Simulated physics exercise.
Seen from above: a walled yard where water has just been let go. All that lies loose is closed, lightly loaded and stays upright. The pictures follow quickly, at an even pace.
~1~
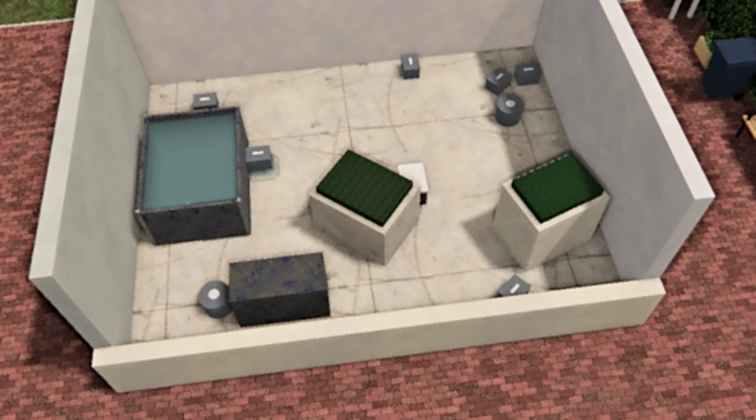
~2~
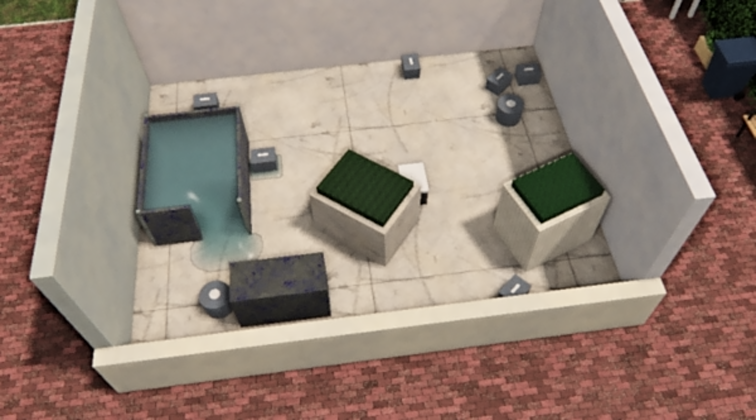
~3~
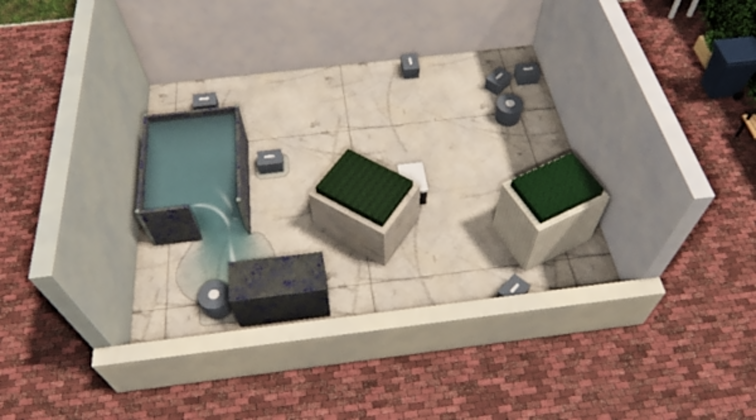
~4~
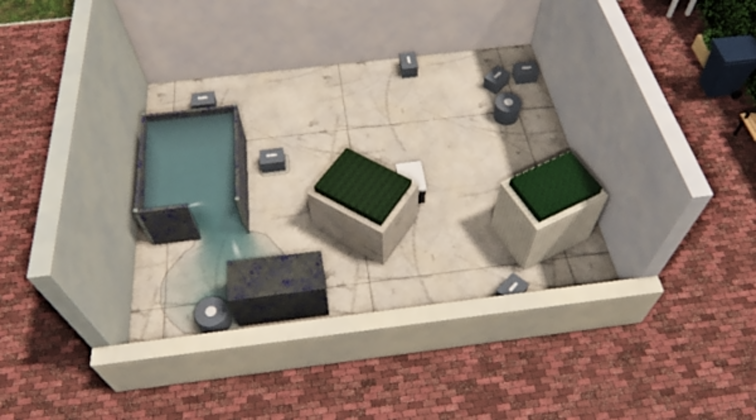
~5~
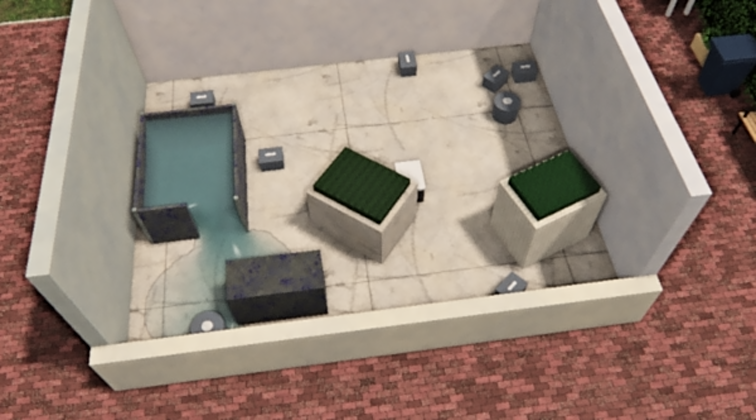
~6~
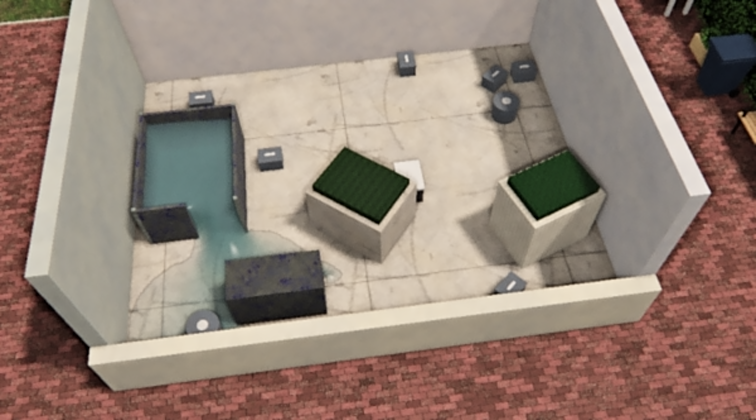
A tank in a walled yard opened at its front and water poured out, nudging a small grey box slightly right, then spread around a dark block and pushed a round tub toward the front wall.
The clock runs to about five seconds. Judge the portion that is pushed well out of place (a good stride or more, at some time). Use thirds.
Share: Not even a third.
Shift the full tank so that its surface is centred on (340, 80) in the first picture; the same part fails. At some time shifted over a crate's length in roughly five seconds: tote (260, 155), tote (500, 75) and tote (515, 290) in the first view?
In that order: Swept aside, yes, yes.
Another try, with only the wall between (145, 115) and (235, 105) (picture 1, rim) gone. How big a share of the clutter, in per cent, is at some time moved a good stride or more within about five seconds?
I make it 70 per cent.
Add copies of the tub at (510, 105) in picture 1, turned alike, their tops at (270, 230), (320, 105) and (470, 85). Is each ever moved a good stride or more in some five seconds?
In that order: Pushed that far, short of that, less than that.
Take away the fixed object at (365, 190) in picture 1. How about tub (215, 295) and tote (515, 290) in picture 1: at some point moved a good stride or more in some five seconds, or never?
In that order: Shifted that much, pushed that far.
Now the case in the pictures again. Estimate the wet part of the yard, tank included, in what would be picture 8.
Some 20 per cent.
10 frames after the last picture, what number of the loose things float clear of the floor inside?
The number is 1.
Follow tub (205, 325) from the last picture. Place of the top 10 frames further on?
Around (145, 251).
A moment on, 1 of 10 are well off their spots; 1 afloat.
Next, 1 of 10 are well off their spots; 1 afloat.
Later, 1 of 10 are well off their spots; 1 afloat.
In the end, 3 of 10 are well off their spots, and 3 have been at some point; 2 afloat.
